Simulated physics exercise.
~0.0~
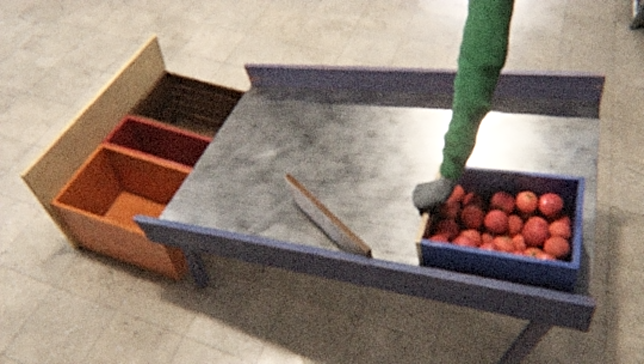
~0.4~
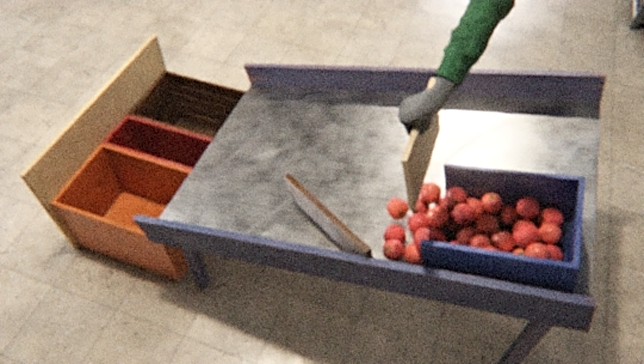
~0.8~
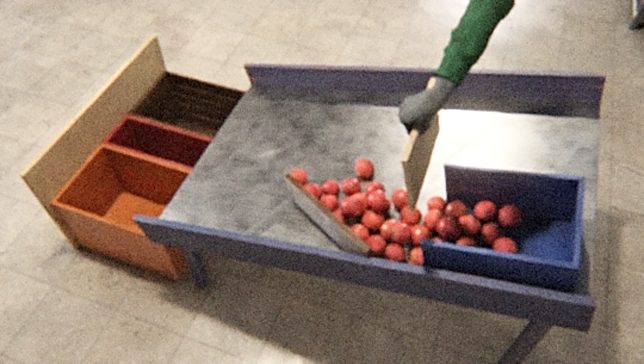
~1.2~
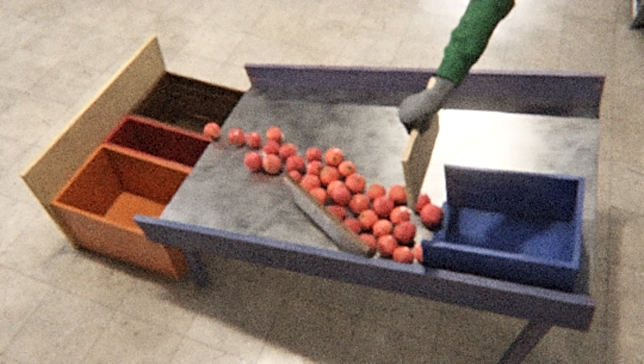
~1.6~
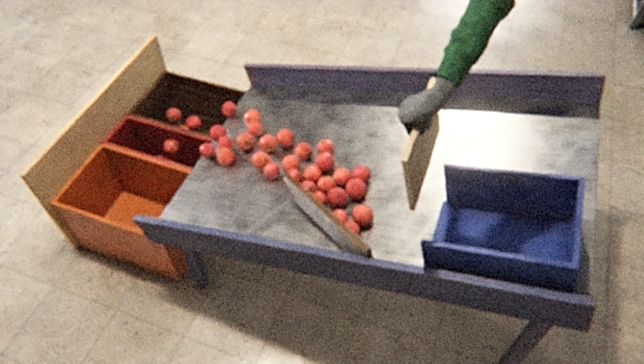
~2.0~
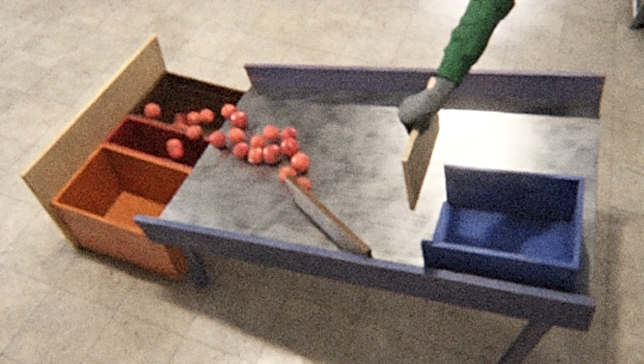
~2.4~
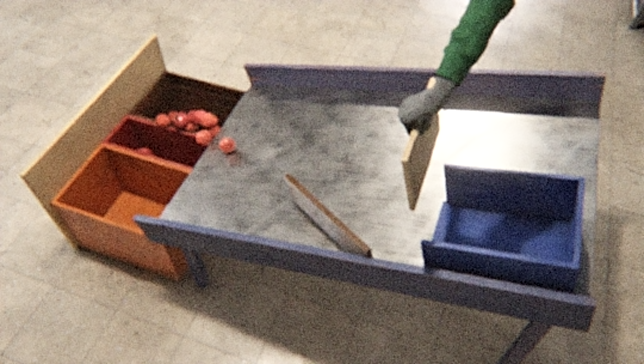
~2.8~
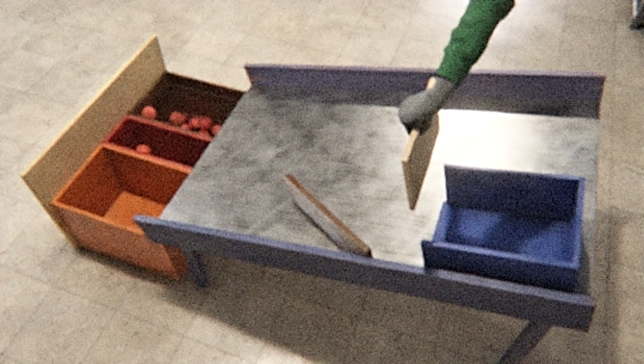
Gloved hand lifting a gate from a blue pen, red balls rolling left past an angled board into red and brown bins.
